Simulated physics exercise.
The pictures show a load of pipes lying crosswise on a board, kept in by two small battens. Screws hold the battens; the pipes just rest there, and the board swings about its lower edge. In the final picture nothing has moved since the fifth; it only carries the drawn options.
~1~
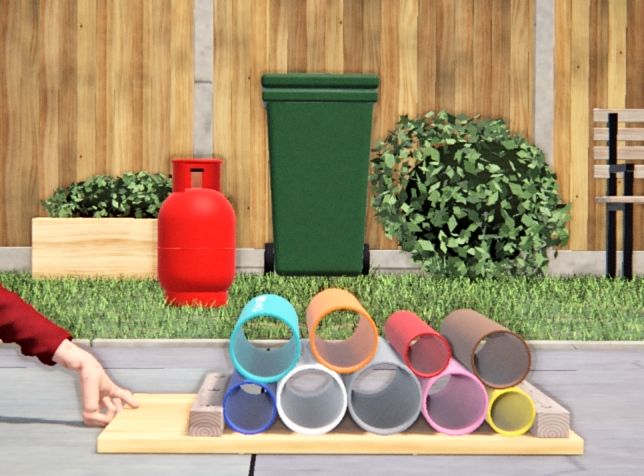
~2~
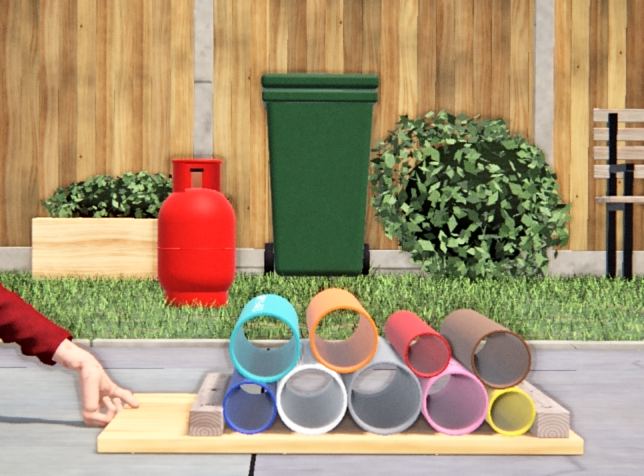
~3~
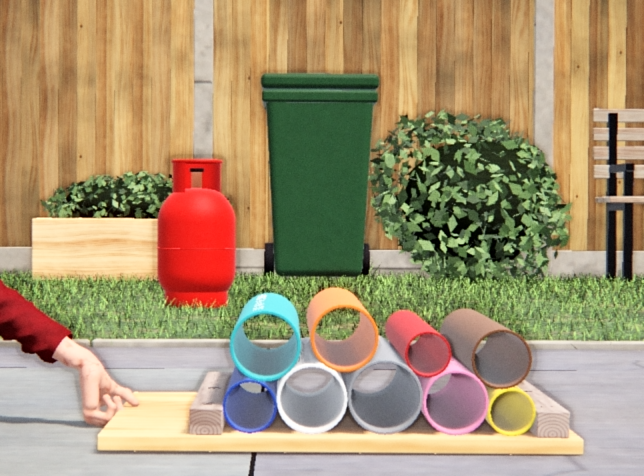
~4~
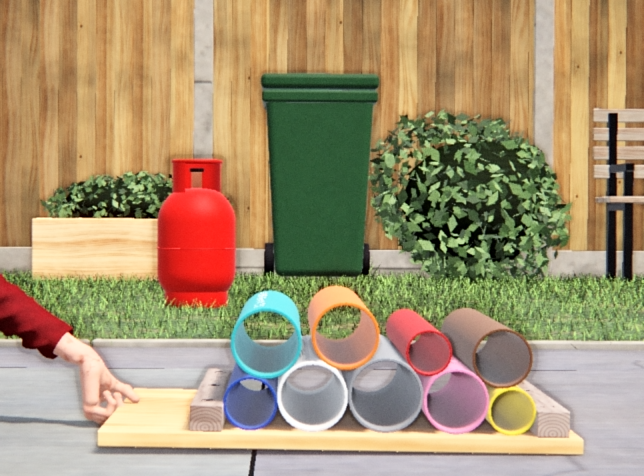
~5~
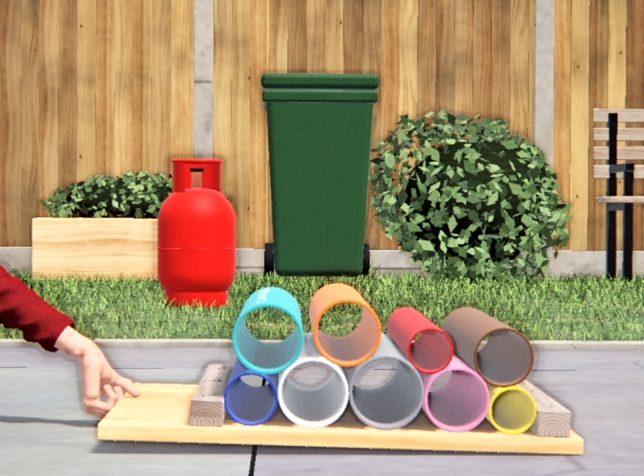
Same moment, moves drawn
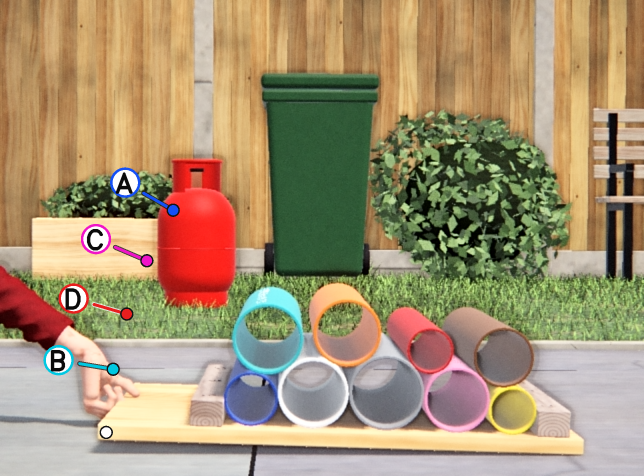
A hand in a red sleeve raises the left end of a pale board very slightly on grey paving, seen from the front before grass and a wooden fence. Turquoise, orange, red and brown pipes sit above blue, white, grey, pink and yellow ones between two battens, with a red gas cylinder and green bin behind. The pipes shift up only slightly with the board, while the camera stays still.
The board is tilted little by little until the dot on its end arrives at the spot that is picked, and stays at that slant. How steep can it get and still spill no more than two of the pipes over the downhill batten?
The answer is mark A.
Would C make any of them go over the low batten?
Yes.
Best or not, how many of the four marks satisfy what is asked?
Four of them.
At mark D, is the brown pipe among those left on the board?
No.
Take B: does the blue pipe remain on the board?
Yes.
On the copy, A at (173, 210); B at (113, 369); C at (147, 260); D at (127, 314); the white dot at (106, 432).
On A. First, board at 20°.
Then, board at 30°.
Finally, board at 30°, two over the low batten (brown, red).
By contrast, B none over the low batten; C one over the low batten (brown); D one over the low batten (brown).
